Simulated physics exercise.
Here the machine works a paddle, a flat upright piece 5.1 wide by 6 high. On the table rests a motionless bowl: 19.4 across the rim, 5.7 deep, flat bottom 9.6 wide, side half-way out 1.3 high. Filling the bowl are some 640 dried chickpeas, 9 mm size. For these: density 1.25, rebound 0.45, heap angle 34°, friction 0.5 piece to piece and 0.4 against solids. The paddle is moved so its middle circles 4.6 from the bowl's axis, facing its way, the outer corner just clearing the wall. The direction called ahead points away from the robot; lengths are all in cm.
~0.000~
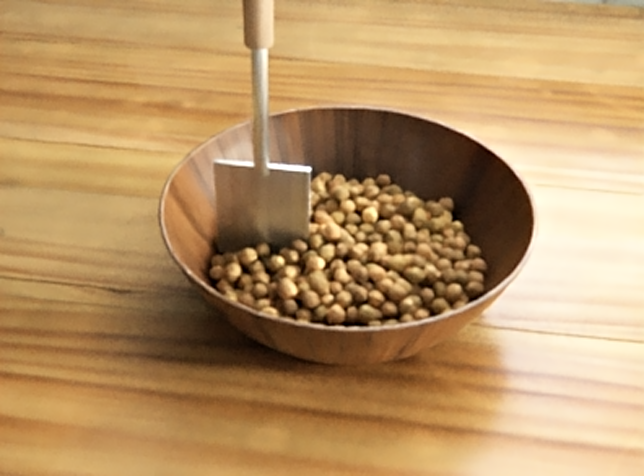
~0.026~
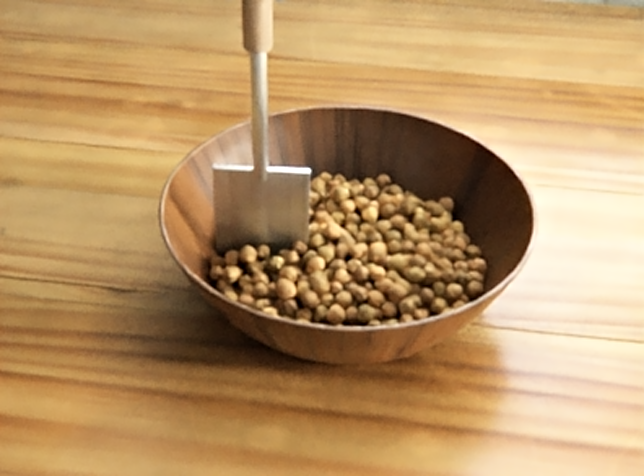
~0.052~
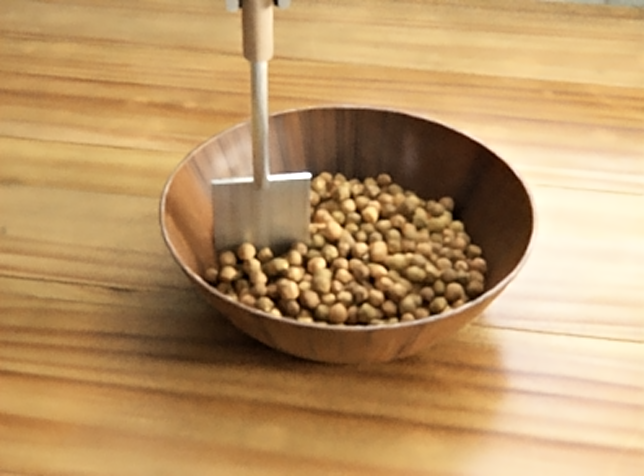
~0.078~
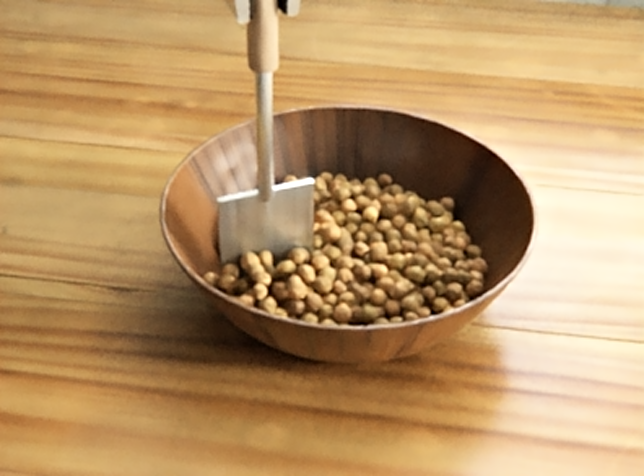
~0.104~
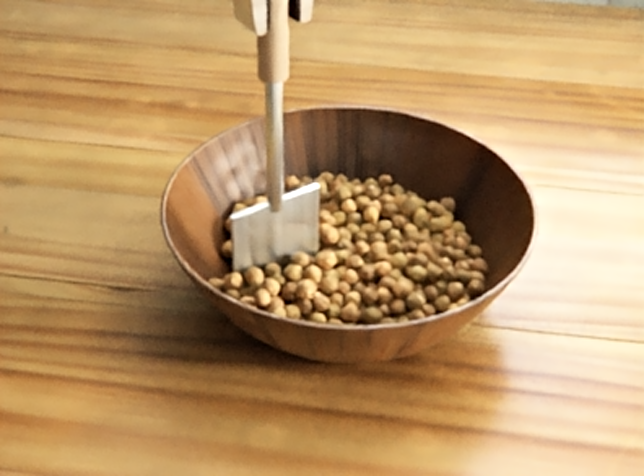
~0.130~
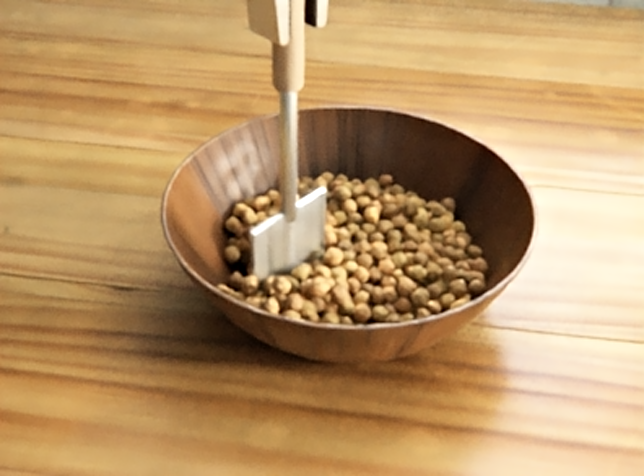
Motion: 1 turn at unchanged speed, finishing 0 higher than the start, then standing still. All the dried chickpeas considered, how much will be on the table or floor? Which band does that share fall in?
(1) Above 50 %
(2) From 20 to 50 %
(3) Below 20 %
Answer: 3.
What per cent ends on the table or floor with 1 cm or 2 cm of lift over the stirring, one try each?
That gives about 5 per cent and 5 per cent, in order.
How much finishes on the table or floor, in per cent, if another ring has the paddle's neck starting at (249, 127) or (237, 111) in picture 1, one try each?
Close to 10 and 0 in a hundred.
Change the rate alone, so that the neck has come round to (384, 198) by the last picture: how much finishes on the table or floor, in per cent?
It comes to around 40 percent.
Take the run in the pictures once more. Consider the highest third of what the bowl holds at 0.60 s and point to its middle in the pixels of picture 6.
At about (280, 165).
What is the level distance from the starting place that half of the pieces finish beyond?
Near 8 cm.
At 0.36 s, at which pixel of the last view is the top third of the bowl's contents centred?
Around pixel (458, 216).
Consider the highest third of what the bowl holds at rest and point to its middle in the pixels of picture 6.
(266, 280).
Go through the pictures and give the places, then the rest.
The first picture shows paddle neck at (261, 141), 0° round; upper third of the load around (351, 252), from x 220 to 480, top at y 180; 636 in the bowl.
The second picture shows paddle neck at (260, 144), 4° round; upper third of the load around (349, 253), from x 220 to 480, top at y 180.
The third picture shows paddle neck at (260, 154), 16° round; upper third of the load around (341, 255), from x 210 to 480, top at y 180.
The fourth picture shows paddle neck at (265, 165), 29° round; upper third of the load around (341, 265), from x 210 to 480, top at y 180.
The fifth picture shows paddle neck at (275, 176), 42° round; upper third of the load around (342, 274), from x 215 to 480, top at y 180.
The sixth picture shows paddle neck at (289, 185), 55° round; upper third of the load around (345, 276), from x 220 to 480, top at y 180; 636 in the bowl.
By 0.36 s, 173° round, highest piece 8 above the table; 630 in the bowl, 3 on the table or floor, 3 in flight or on the tool.
By 0.60 s, 291° round, highest piece 8 above the table; 601 in the bowl, 27 on the table or floor, 8 in flight or on the tool.
By 0.91 s, 0° round, highest piece 6 above the table; 576 in the bowl, 60 on the table or floor.
By 1.61 s, 0° round, highest piece 6 above the table; 576 in the bowl, 60 on the table or floor.
Final count, 576 in the bowl, 60 on the table or floor. That is 9 % on the table or floor.
